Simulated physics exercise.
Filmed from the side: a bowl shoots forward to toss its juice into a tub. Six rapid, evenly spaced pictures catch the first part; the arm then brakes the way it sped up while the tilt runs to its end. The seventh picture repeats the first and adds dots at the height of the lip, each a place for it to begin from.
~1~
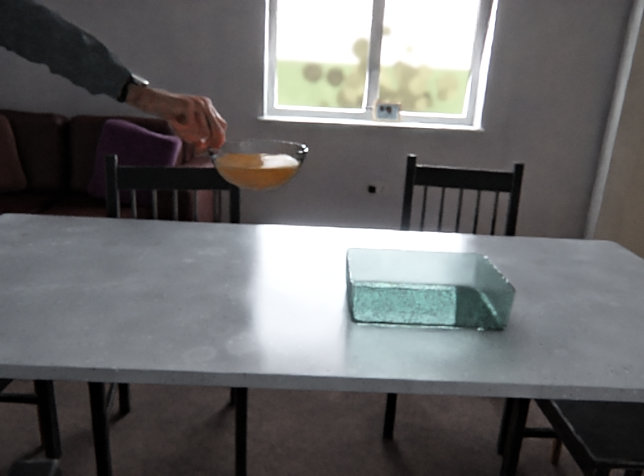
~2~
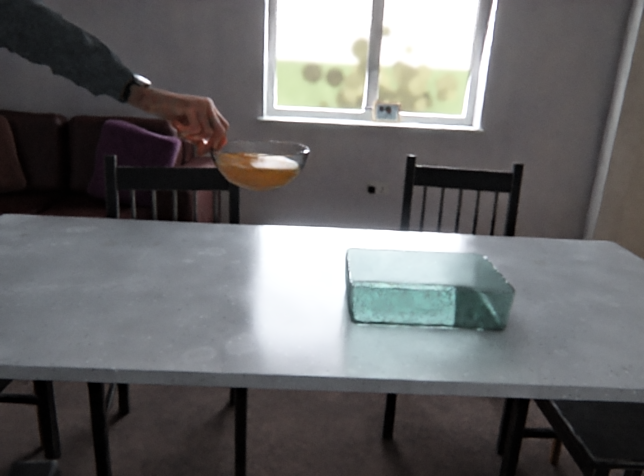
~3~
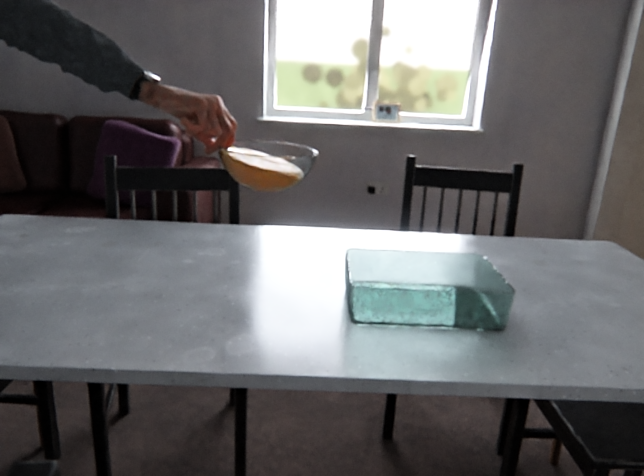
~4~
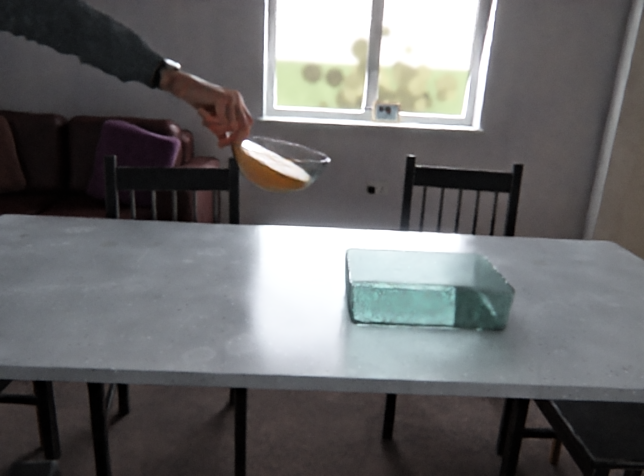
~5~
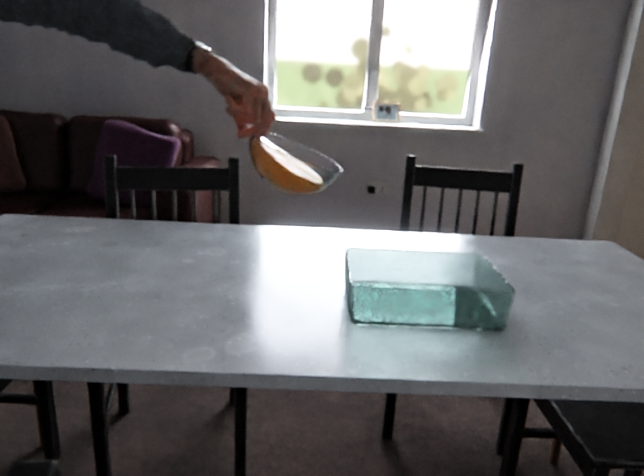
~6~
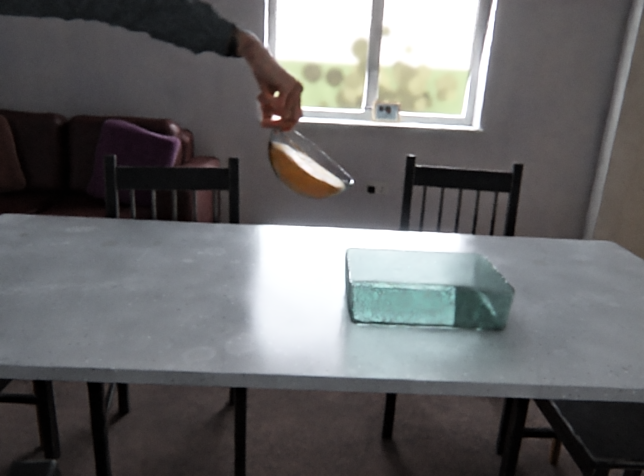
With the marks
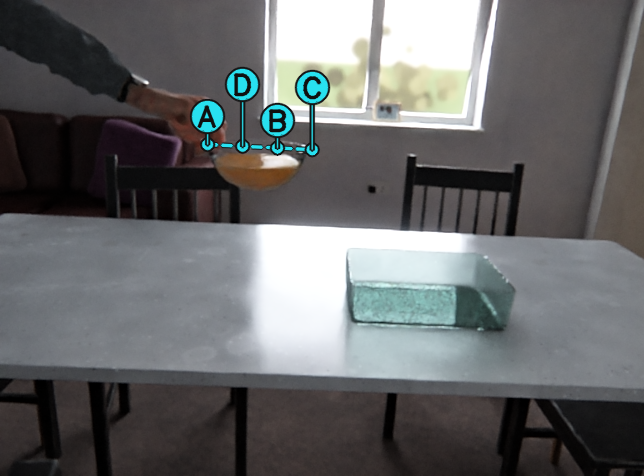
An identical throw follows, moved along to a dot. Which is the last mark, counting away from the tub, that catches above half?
It is D.
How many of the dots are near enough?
Three of the four.
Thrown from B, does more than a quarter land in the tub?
Yes, clearly.
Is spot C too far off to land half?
No, that is safe.
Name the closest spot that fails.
Spot A.
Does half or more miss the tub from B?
No, that is safe.
In cyan, A at (207, 144); B at (277, 148); C at (312, 149); D at (242, 146).
Choosing A, about 25 % lands in the tub, 70 % falls short and 5 % goes beside or beyond.
Choosing B, about 76 % lands in the tub, 5 % falls short and 19 % goes beside or beyond.
Choosing C, about 68 % lands in the tub, 4 % falls short and 29 % goes beside or beyond.
Choosing D, about 67 % lands in the tub, 19 % falls short and 14 % goes beside or beyond.
